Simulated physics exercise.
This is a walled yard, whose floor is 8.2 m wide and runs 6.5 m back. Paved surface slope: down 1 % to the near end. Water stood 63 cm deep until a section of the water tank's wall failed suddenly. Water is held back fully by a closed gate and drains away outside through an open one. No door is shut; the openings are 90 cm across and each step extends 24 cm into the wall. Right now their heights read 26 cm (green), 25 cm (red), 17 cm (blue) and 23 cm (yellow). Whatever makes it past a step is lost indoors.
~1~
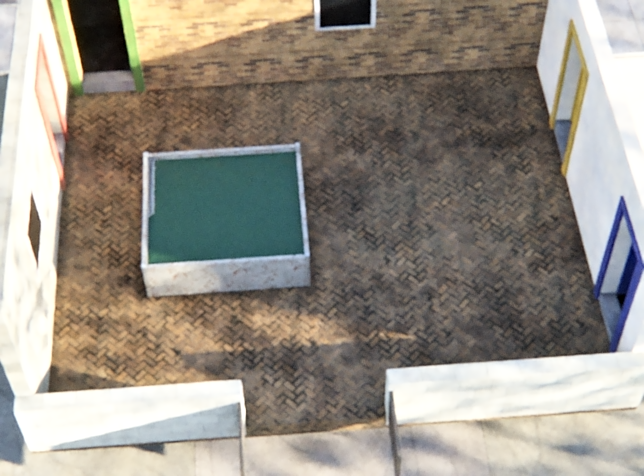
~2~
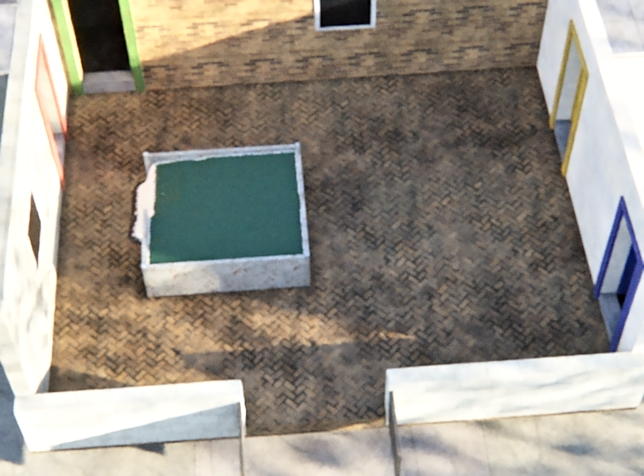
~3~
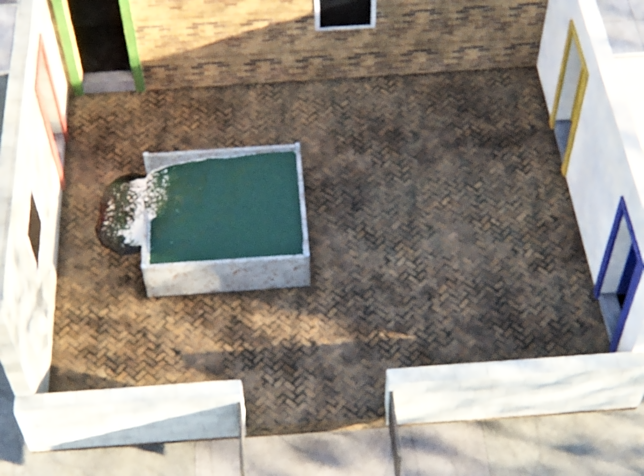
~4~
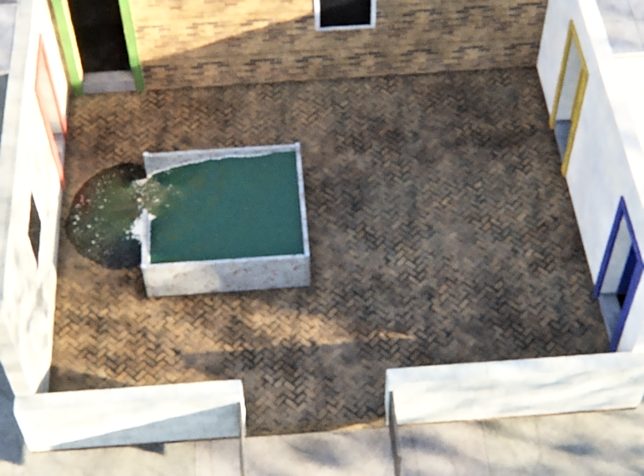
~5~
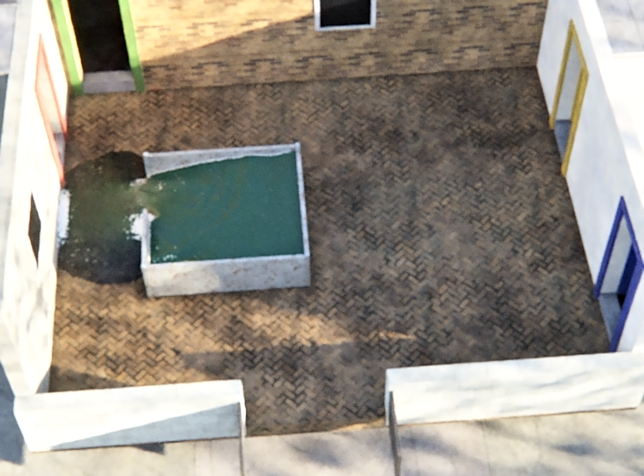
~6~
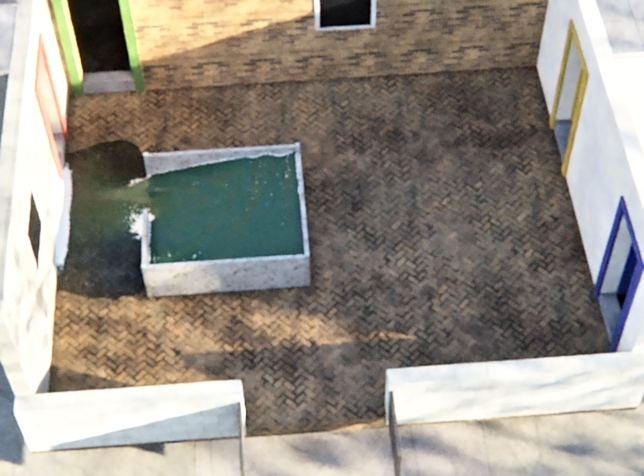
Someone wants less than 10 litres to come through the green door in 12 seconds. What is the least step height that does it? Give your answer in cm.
It needs to be around 30 cm high.
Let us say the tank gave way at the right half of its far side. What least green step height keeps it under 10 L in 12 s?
Then it needs around 13.0 cm.
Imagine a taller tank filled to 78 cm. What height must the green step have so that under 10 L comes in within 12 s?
The step needs to be some 38 cm.
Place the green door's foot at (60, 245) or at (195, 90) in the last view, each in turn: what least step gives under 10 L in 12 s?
About 35 cm for the first and 7.5 cm for the second.
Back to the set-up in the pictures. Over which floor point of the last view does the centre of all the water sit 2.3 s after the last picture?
Centre of the water: Approx. (174, 225) px.
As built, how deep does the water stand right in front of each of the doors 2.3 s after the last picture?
Lab note, depth in cm: Green 29; red 23; blue 0; yellow 0.
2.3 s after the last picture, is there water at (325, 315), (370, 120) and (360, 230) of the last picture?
One by one: Clear, clear, clear.
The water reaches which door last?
Blue, last of all.
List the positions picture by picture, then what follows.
The water tank at (224, 207) is whole and still, 63 cm deep; the green door at (101, 50) is dry, in the first frame.
The gap is at (151, 203), the front 0.3 m out at (136, 238); the back of the water tank holds 63 cm, in the second frame.
The gap is at (151, 204), the front 0.8 m out at (102, 234); the back of the water tank holds 63 cm, in the third frame.
Water pours out at (152, 205) and has run 1.3 m, to (72, 230); about 7 cm deep outside, 63 cm at the back, in the fourth frame.
The gap is at (152, 204), the front 1.5 m out at (58, 259); the back of the water tank holds 63 cm, in the fifth frame.
The gap is at (151, 204), the front 1.7 m out at (57, 284); the back of the water tank holds 61 cm; 1.4 m in a straight line remain to the green door at (101, 50), in the sixth frame.
Then, 0.7 s after the last picture water covers 10 % of the floor, deepest (44 cm) near (73, 216); it has not reached the green door.
Then, 2.3 s after the last picture water covers 30 % of the floor, deepest (34 cm) near (69, 102); 29 cm at the green door, 17 litres in over its 26 cm step.
Then, 11.3 s after the last picture water covers 100 % of the floor, deepest (14 cm) near (602, 386); 7 cm at the green door, 25 litres in over its 26 cm step.
At the green door as built, the water peaked near 31 cm, 1.7 s after the last picture.
Run again over the same 12 s with other heights there, 22 litres in over 26.5 cm, 0 litres over 36 cm. The limit of 10 litres is kept from about 30 cm up.
